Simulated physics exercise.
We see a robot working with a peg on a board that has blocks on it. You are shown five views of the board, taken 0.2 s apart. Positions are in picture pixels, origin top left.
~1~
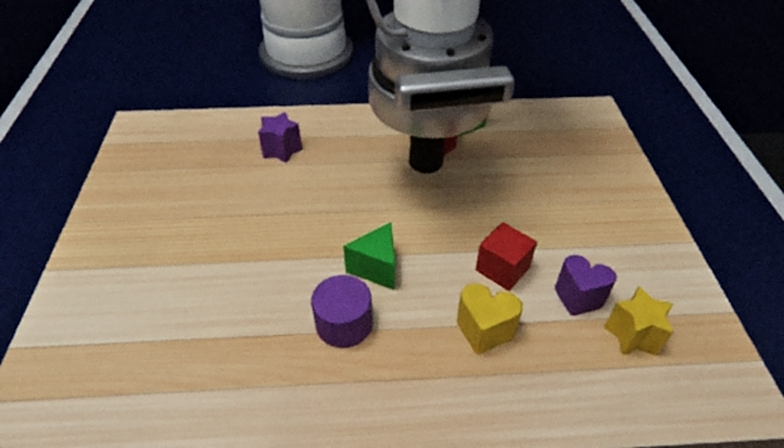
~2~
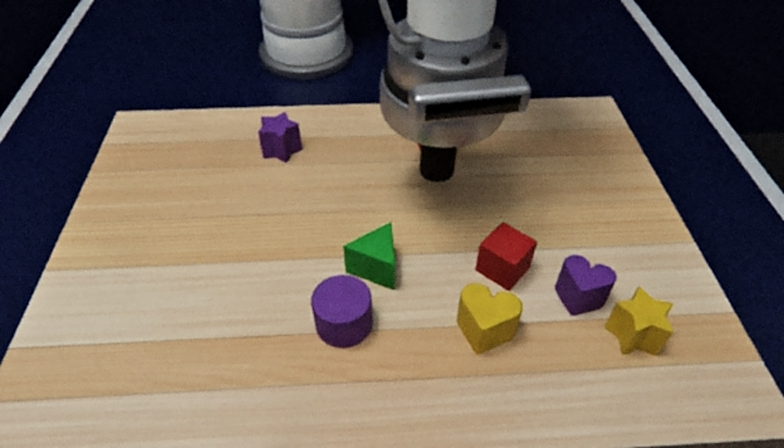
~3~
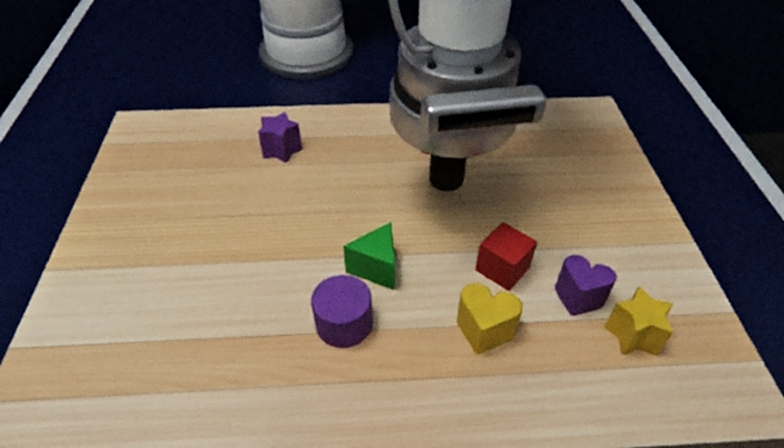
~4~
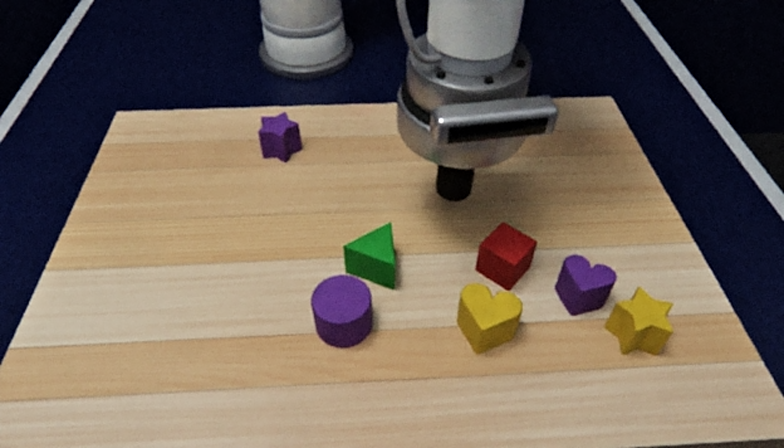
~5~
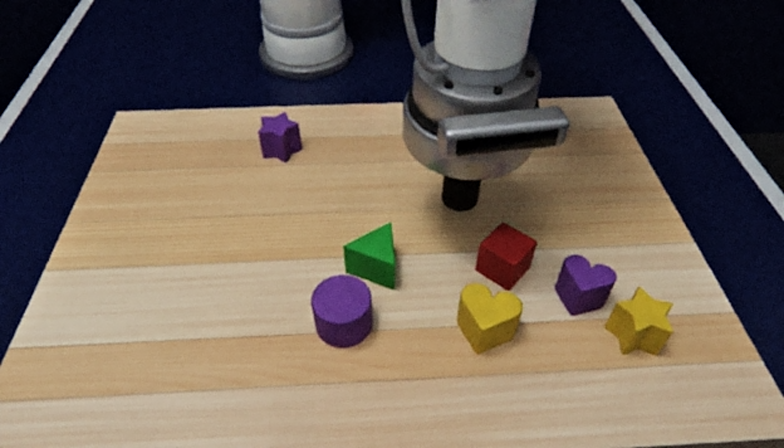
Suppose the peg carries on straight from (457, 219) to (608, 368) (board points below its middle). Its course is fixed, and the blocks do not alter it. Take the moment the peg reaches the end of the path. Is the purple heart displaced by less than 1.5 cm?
That would be a yes.
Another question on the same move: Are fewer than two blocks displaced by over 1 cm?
In short: Yes.
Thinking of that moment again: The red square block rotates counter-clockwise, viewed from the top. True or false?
That statement is not accurate.
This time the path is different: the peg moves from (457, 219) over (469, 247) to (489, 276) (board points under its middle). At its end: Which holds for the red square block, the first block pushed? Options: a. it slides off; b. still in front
Option b.
What follows on the original path. One third of the way, peg at (505, 242); red square block at (533, 263), turned 20° clockwise.
Two thirds of the way, peg at (557, 292); red square block at (582, 321), turned 35° clockwise; purple heart at (594, 273).
At the end, peg at (618, 350); red square block at (630, 389), turned 65° clockwise; purple heart at (596, 274), turned 15° anticlockwise; yellow star not moved.
